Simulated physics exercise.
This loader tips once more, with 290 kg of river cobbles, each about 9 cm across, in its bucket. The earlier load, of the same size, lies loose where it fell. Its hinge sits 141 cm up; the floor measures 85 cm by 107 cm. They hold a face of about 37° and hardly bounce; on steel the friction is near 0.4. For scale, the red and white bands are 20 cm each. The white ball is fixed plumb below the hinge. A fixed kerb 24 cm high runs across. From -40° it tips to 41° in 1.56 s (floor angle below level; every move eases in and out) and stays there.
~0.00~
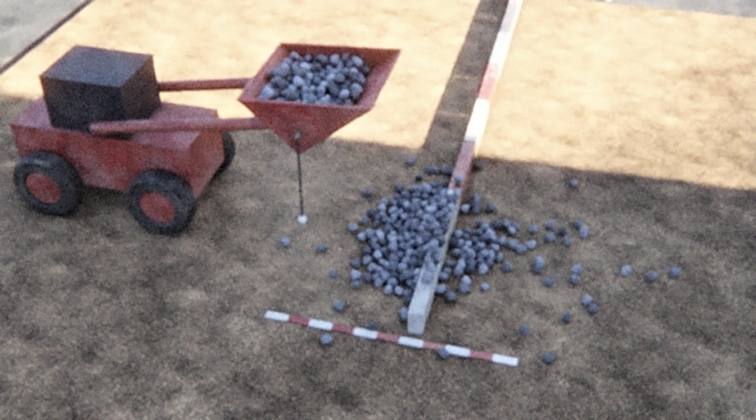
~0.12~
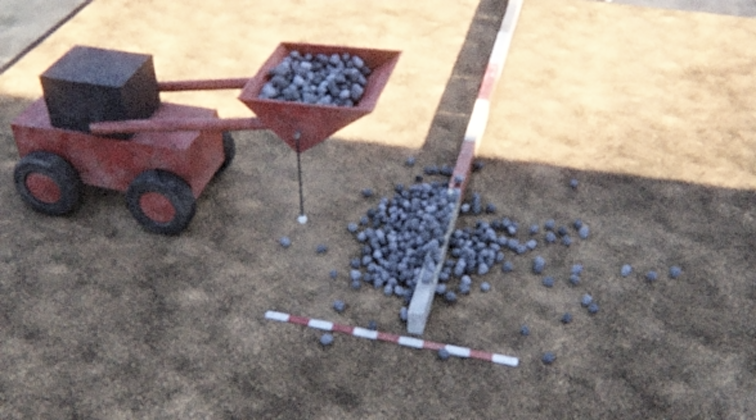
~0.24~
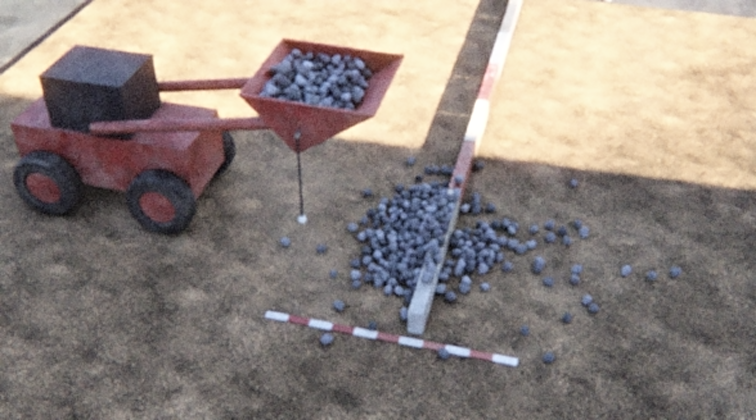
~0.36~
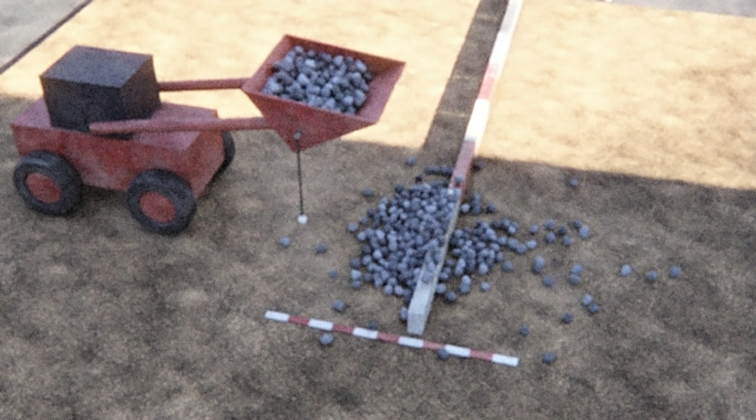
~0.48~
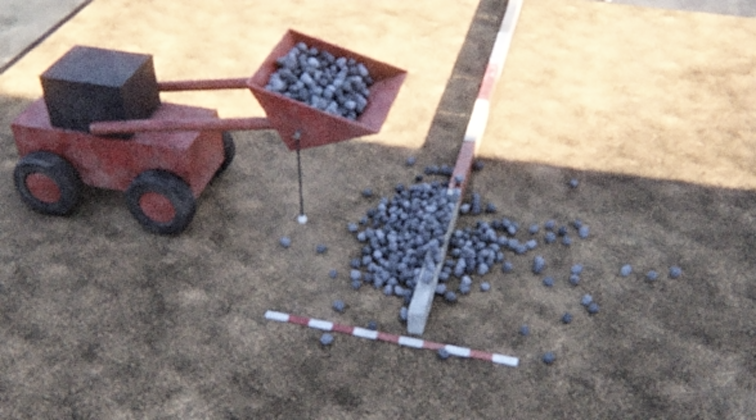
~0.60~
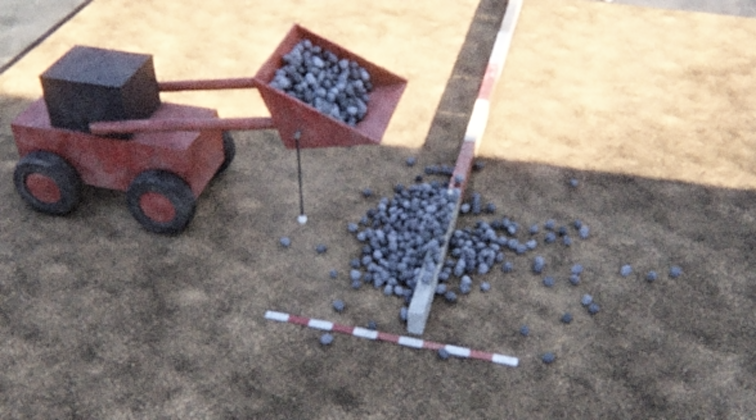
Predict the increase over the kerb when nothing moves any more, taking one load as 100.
About 5 per cent.
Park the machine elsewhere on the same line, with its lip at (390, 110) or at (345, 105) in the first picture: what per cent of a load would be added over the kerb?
First some 20, then 0 per cent.
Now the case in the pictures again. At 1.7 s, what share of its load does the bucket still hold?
It holds some 35 per cent.
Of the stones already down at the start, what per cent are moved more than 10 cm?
Roughly 10 per cent of them.
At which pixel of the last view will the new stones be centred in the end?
Near (401, 226).
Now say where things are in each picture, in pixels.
In the first frame, the bucket is at -40°, its lip at (371, 110); the top of the load is at (313, 71). The earlier load is highest near (442, 225), 30 cm above ground level, 74 % on this side of the kerb, 26 % over the kerb.
In the second frame, the bucket is at -39°, its lip at (372, 111); the top of the load is at (314, 71); the stones move at 0.1 m/s on average.
In the third frame, the bucket is at -35°, its lip at (374, 116); the top of the load is at (304, 69); the stones move at 0.1 m/s on average.
In the fourth frame, the bucket is at -29°, its lip at (377, 124); the top of the load is at (292, 62); the stones move at 0.2 m/s on average.
In the fifth frame, lip at (379, 133), floor tilted -22°, highest stones at (295, 57); the stones move at 0.2 m/s on average.
In the sixth frame, the bucket is at -13°, its lip at (380, 143); the top of the load is at (299, 53); the stones move at 0.3 m/s on average.
After 1.2 s the floor is at 28°; in per cent of one load, 99 in the bucket, 75 on this side of the kerb, 26 over the kerb; the foremost stones are at (609, 275).
After 1.7 s the floor is at 41°; in per cent of one load, 34 in the bucket, 141 on this side of the kerb, 26 over the kerb; the foremost stones are at (609, 275).
After 2.0 s the floor is at 41°; in per cent of one load, 0 in the bucket, 173 on this side of the kerb, 27 over the kerb; the foremost stones are at (609, 275).
After 4.7 s the floor is at 41°; in per cent of one load, 0 in the bucket, 169 on this side of the kerb, 31 over the kerb; the foremost stones are at (609, 275). Net gain over the kerb, 5.
